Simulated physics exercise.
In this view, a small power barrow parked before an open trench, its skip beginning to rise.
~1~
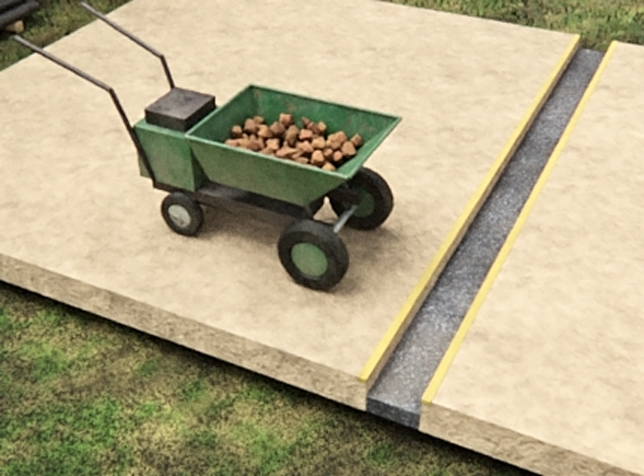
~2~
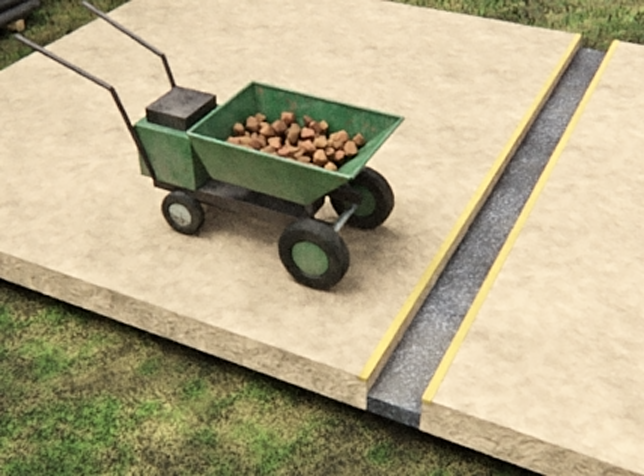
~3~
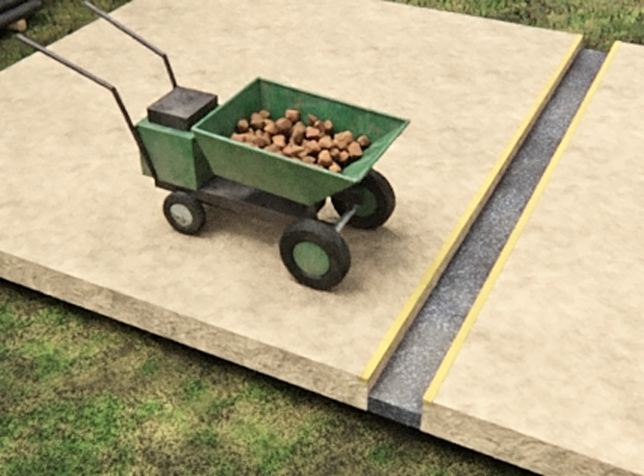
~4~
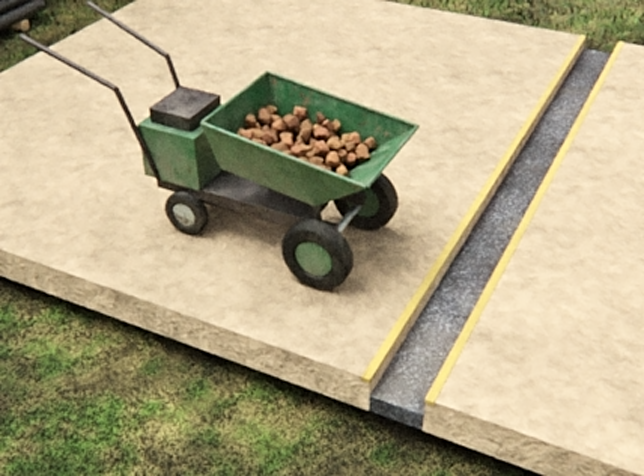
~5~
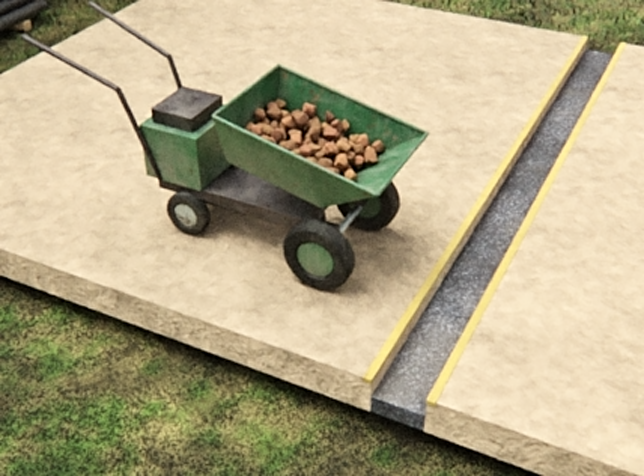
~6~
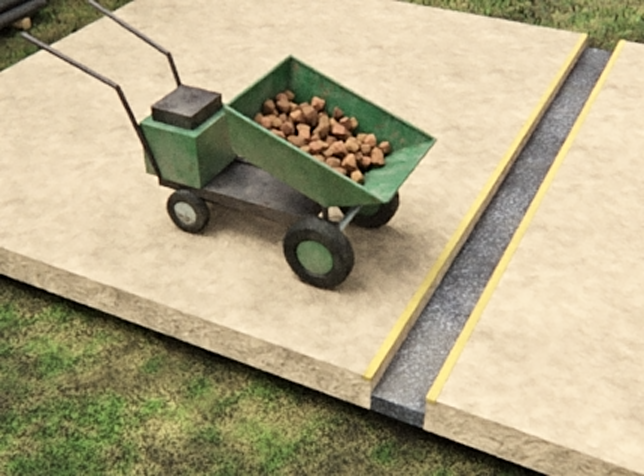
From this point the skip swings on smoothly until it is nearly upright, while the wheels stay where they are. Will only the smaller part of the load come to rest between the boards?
Beyond half.
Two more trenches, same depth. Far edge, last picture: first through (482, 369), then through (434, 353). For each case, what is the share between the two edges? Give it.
First case 100 %, second case 50 %.
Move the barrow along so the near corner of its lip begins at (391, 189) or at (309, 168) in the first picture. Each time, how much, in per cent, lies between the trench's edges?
Approximately 0 per cent and 70 per cent, in that order.
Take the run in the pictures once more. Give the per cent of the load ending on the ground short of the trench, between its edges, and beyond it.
Short 0, between 70, beyond 30.
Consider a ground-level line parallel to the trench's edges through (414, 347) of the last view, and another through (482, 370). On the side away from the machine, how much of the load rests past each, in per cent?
Some 80 and some 10 per cent, respectively.
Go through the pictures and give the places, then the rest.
In the first frame, lip of the skip at (348, 178), level; top of the load at (290, 138), clay clods; first edge of the trench at (386, 340); far edge at (447, 360), the trench under half as wide as the skip, and shallow for its width.
In the second frame, lip of the skip at (350, 178), level; top of the load at (292, 137).
In the third frame, lip of the skip at (356, 182), tipped barely; top of the load at (297, 136).
In the fourth frame, lip of the skip at (366, 187), tipped a little; top of the load at (279, 127).
In the fifth frame, lip of the skip at (376, 195), tipped a little; top of the load at (288, 123).
In the sixth frame, lip of the skip at (386, 203), tipped clearly; top of the load at (284, 119); first edge of the trench at (391, 339); far edge at (452, 359).
Soon after the last picture, skip tipped steeply; all in the skip.
A little later, skip tipped steeply; most in the skip; a small part in or heaped over the trench; a stray few beyond it; a stray few falling.
Later still, skip tipped right over; a small part in the skip; about two thirds in or heaped over the trench; about a quarter beyond it.
At rest, skip tipped right over; a stray few in the skip; about two thirds in or heaped over the trench; about a quarter beyond it.
